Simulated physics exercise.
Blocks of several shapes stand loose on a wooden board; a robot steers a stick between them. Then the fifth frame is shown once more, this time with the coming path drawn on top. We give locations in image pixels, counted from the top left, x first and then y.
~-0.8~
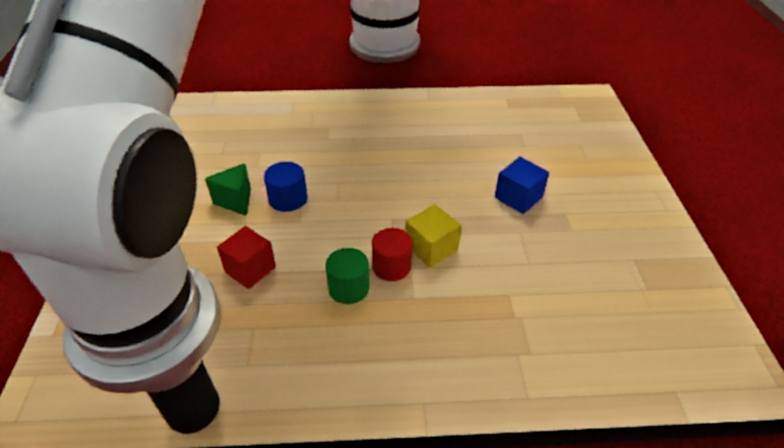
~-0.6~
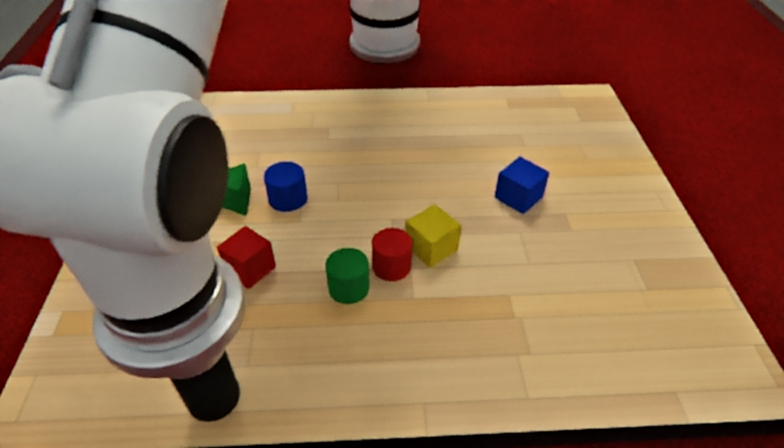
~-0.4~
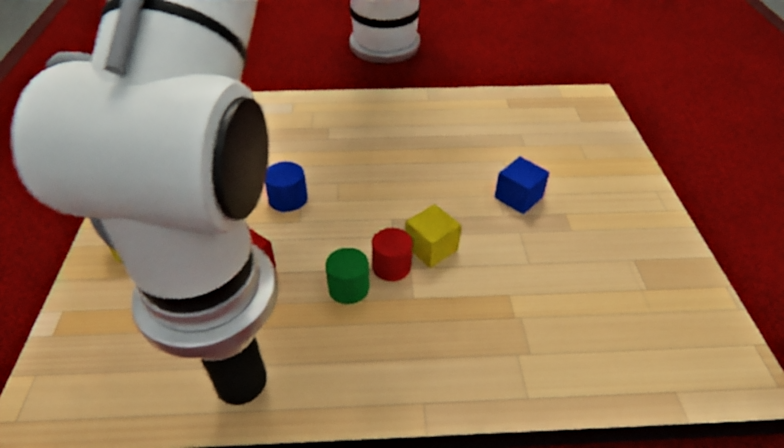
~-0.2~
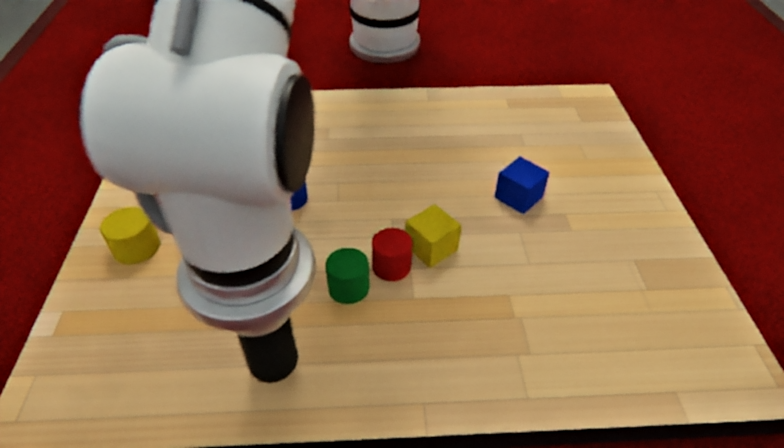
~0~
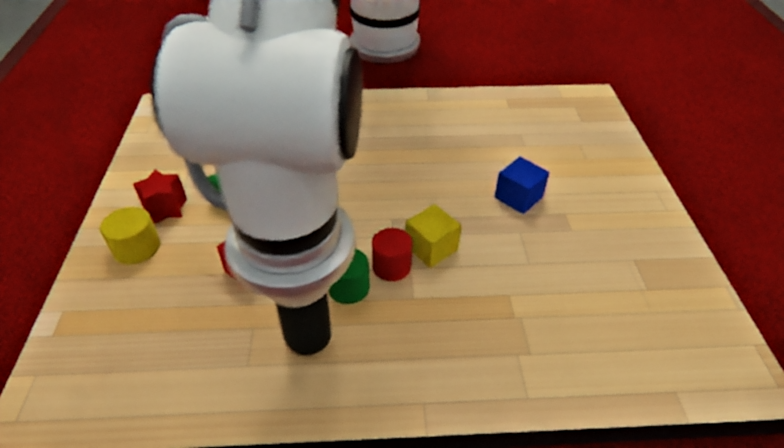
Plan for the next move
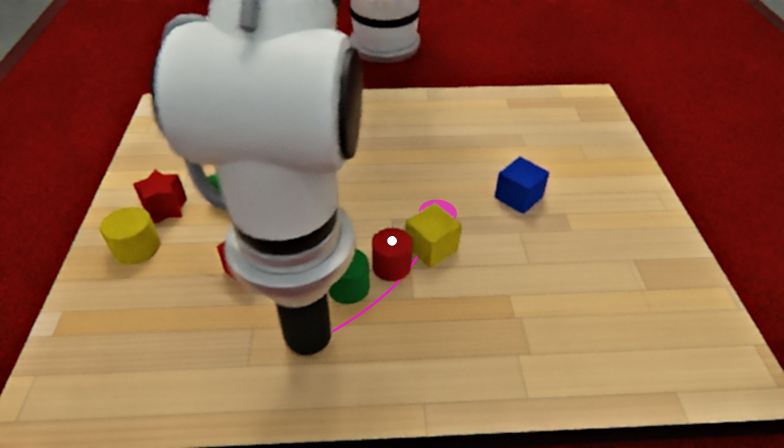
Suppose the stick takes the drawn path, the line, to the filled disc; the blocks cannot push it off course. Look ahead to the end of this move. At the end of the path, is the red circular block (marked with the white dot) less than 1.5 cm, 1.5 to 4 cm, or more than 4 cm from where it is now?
That one ends up more than 4 cm from where it is now.
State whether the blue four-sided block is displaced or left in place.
Undisturbed, or as good as.
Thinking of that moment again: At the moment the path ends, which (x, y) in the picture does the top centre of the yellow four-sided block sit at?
The middle of its top is at (479, 182).
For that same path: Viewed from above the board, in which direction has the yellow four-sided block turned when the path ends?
It twists clockwise.
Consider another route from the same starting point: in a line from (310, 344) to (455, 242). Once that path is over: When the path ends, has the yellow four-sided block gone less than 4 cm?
Short answer: No.
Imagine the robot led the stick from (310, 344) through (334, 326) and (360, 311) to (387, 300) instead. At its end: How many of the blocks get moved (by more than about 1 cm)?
It's going to be one.
Drawn move, from (310, 344) by way of (374, 304) and (416, 258) to (438, 213); the dot is on the red circular block.
On the path given first. One third of the way, stick at (374, 294); green circular block at (353, 249).
Two thirds of the way, stick at (417, 248); green circular block at (353, 247); red circular block at (399, 207); yellow four-sided block at (448, 206), turned 35° clockwise.
At the end, stick at (439, 203); green circular block at (353, 247); red circular block at (397, 192); yellow four-sided block at (479, 182), turned 105° clockwise; blue four-sided block still.
